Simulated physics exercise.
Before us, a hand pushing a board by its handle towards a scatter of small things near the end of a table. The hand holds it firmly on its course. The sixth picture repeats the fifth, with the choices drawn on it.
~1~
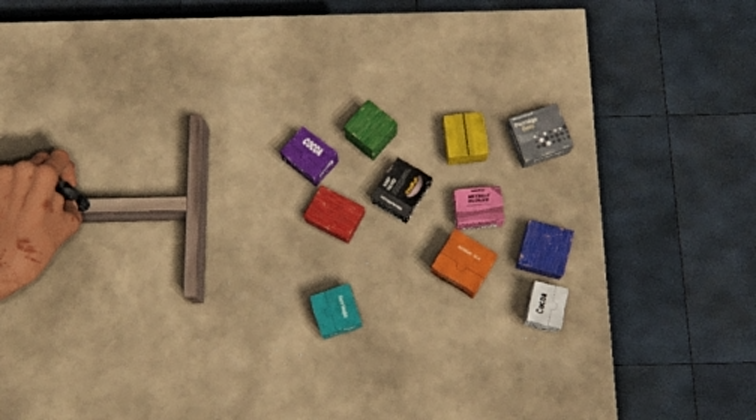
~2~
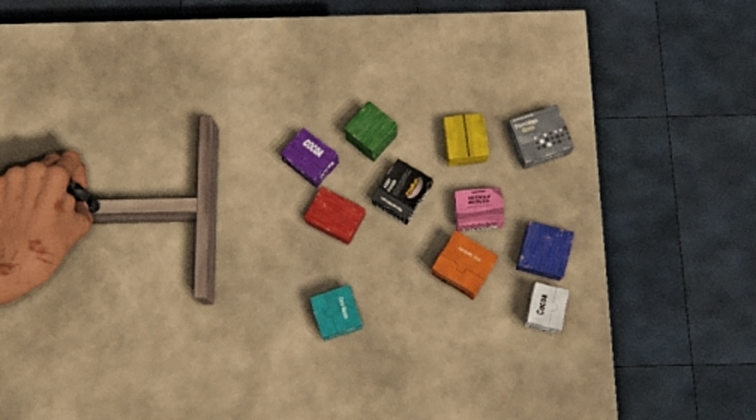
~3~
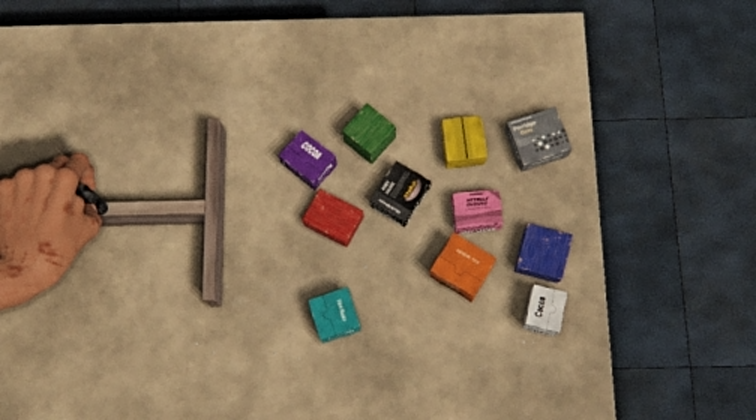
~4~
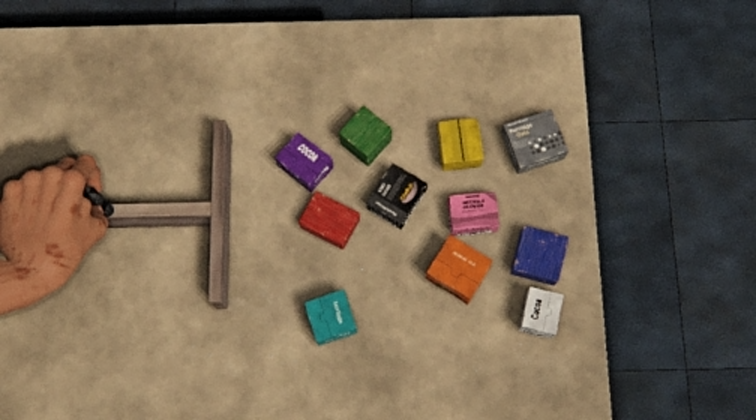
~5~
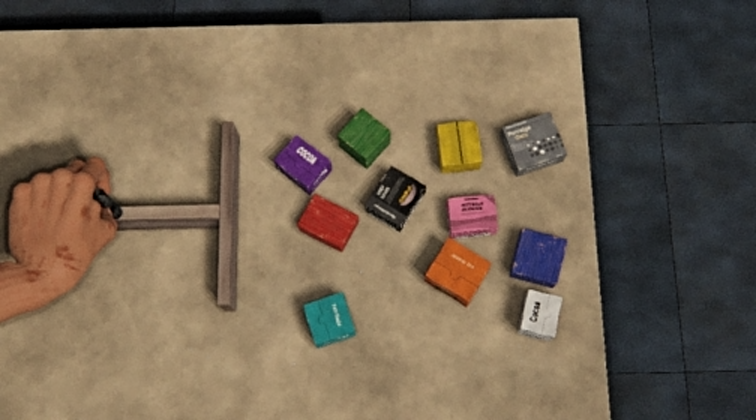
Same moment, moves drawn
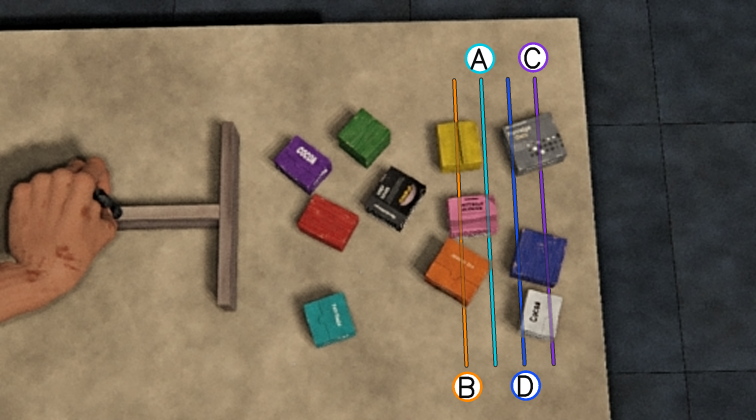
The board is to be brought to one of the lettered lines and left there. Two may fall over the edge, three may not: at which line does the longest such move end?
The farthest such stop is D.
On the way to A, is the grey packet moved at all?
By then, yes.
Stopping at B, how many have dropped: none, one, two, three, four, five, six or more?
In all, none.
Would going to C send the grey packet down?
Yes.
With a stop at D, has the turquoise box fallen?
No.
On the marked copy, A at (488, 217); B at (460, 217); C at (544, 215); D at (516, 216).
With D. Early on, board (329, 208); turquoise box (351, 328); green block (381, 129).
Further on, board (433, 206); grey packet (544, 141); blue block (552, 267).
At the end, board (515, 204); blue block over the edge; grey packet (577, 128); one fallen.
As for the rest, A is within the limit but short; B is within the limit but short; C drops four.
